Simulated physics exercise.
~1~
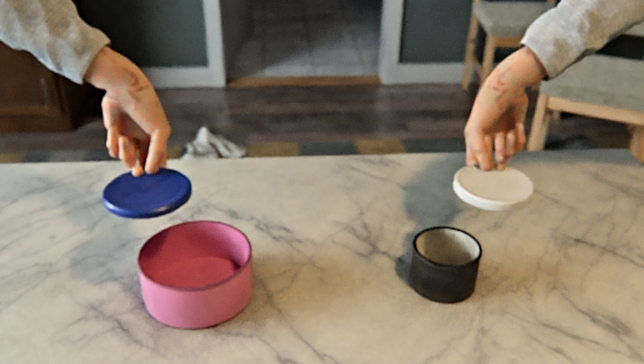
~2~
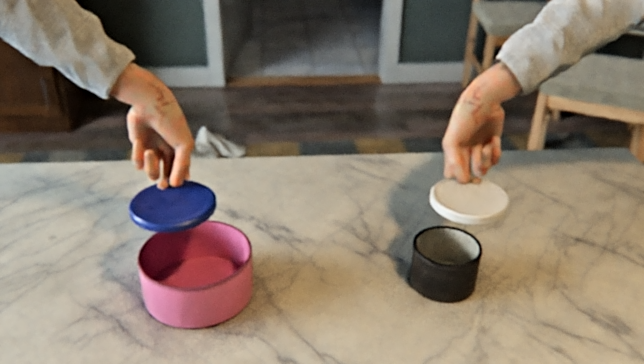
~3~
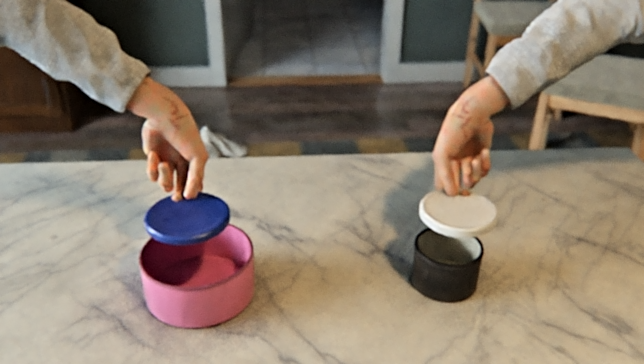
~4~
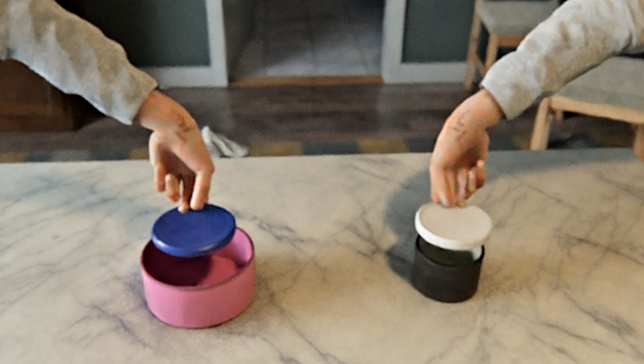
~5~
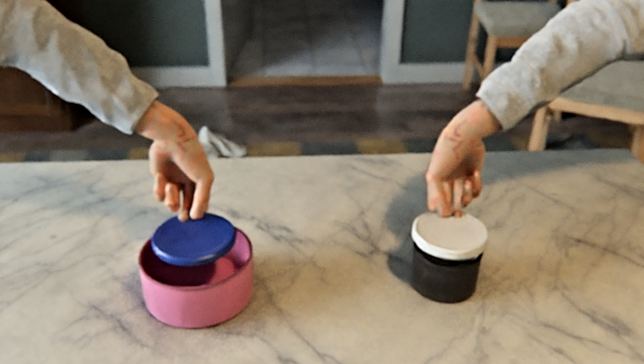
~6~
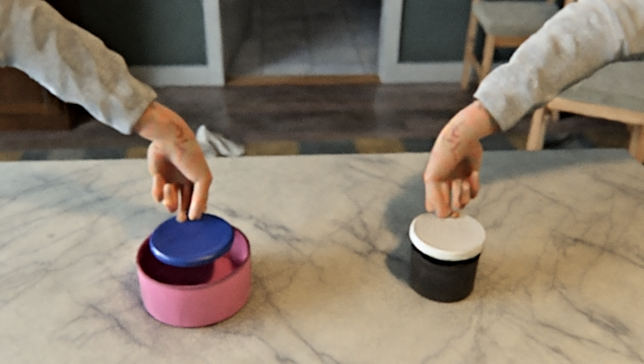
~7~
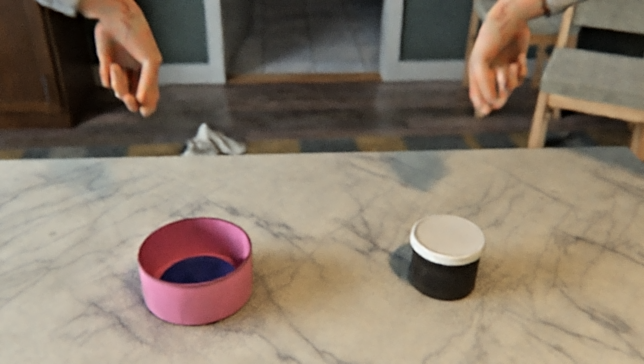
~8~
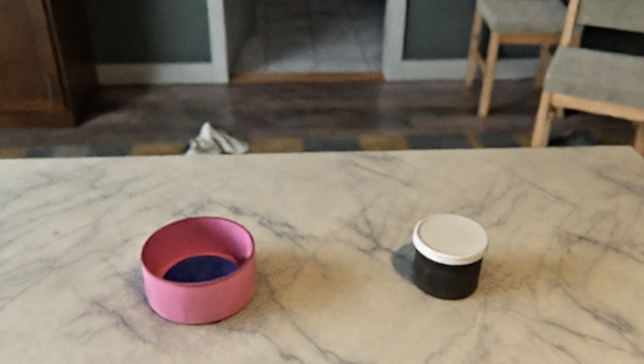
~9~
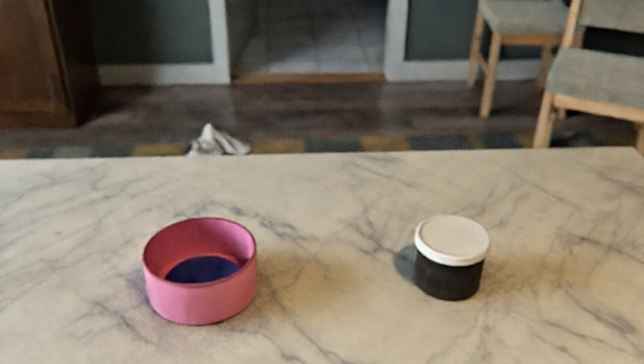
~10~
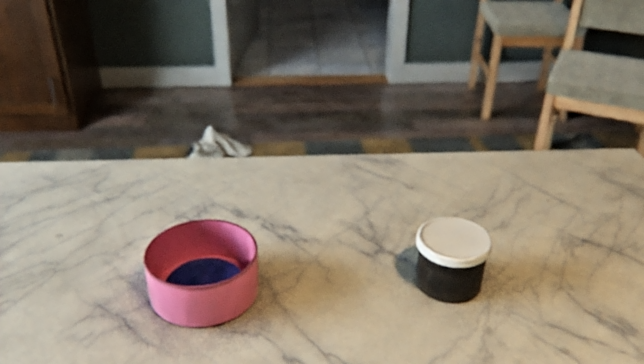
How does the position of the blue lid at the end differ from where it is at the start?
At the start the blue lid is held in the air by a hand, above and slightly left of the pink container's centre. At the end it lies lower and a little further right, down inside the pink container.
